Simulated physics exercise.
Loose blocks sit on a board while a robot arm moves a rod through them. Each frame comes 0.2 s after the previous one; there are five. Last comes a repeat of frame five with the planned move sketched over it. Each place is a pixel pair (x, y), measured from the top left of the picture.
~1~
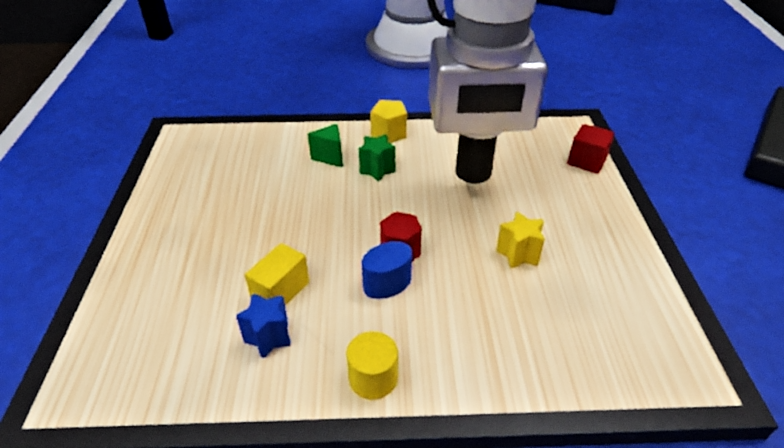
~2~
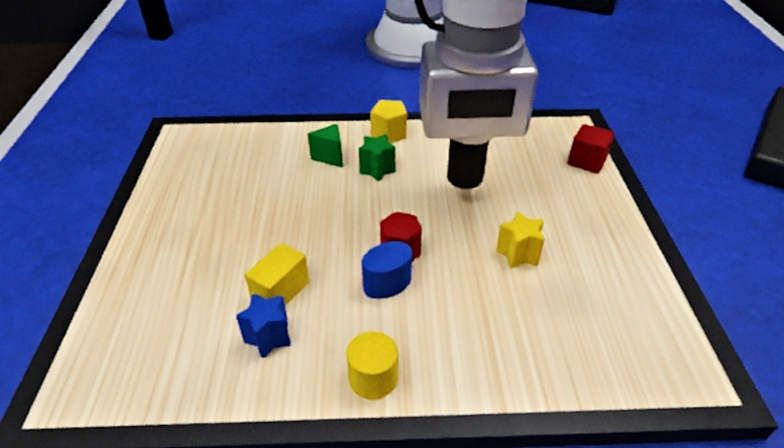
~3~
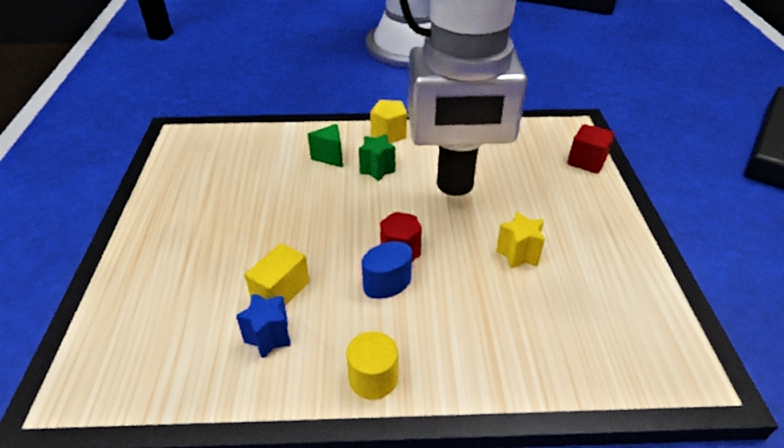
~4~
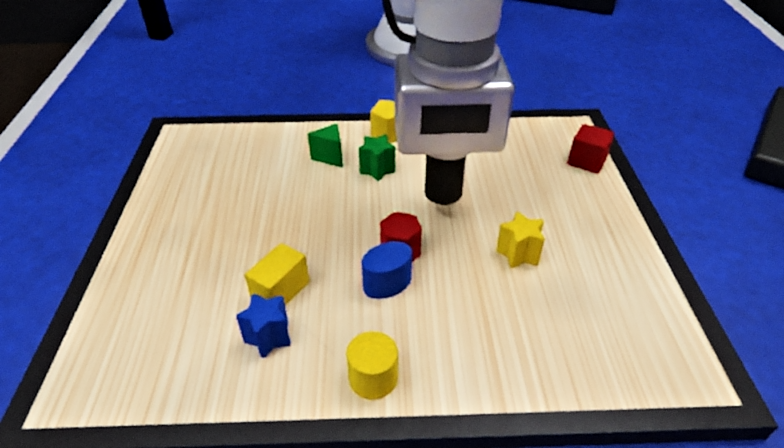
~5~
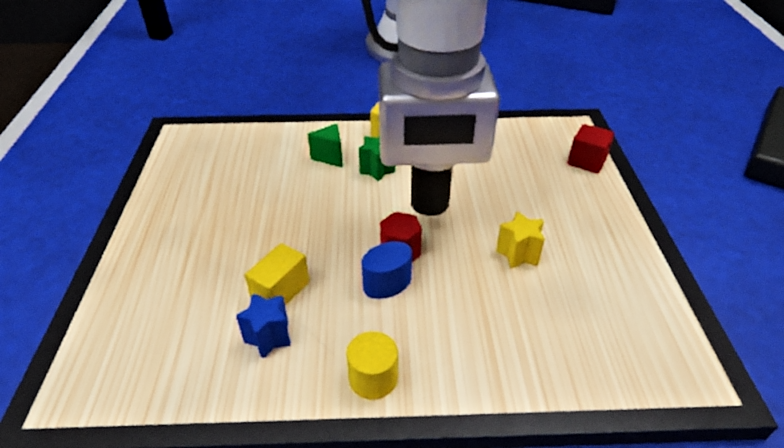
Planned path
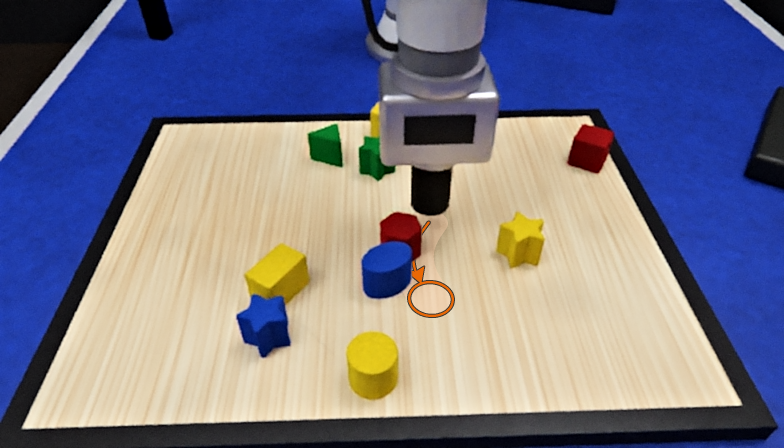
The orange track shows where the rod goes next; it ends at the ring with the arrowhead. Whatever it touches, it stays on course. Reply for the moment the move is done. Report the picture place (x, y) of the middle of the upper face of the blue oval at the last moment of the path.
The middle of its upper face will lie at (347, 304).
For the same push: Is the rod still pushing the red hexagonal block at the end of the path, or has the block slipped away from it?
Final position: To the side or behind.
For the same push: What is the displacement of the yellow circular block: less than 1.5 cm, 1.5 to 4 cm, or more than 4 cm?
My estimate: Under 1.5 cm.
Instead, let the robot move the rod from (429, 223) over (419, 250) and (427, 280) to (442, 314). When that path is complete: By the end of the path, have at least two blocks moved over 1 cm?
Final answer: Yes.
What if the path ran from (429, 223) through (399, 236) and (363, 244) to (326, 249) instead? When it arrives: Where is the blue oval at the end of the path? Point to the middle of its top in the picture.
Close to (381, 276).
Path on the board, from (429, 223) by way of (415, 245) and (416, 271) to (431, 299).
What follows on the original path. One third of the way, rod at (416, 227); blue oval at (377, 272), turned 15° clockwise; red hexagonal block at (393, 243).
Two thirds of the way, rod at (416, 253); blue oval at (359, 296), turned 25° clockwise; red hexagonal block at (386, 267), turned 15° clockwise.
At the end, rod at (432, 280); yellow circular block in place; blue oval at (347, 304), turned 30° clockwise; red hexagonal block at (392, 284), turned 60° clockwise; yellow star block in place.
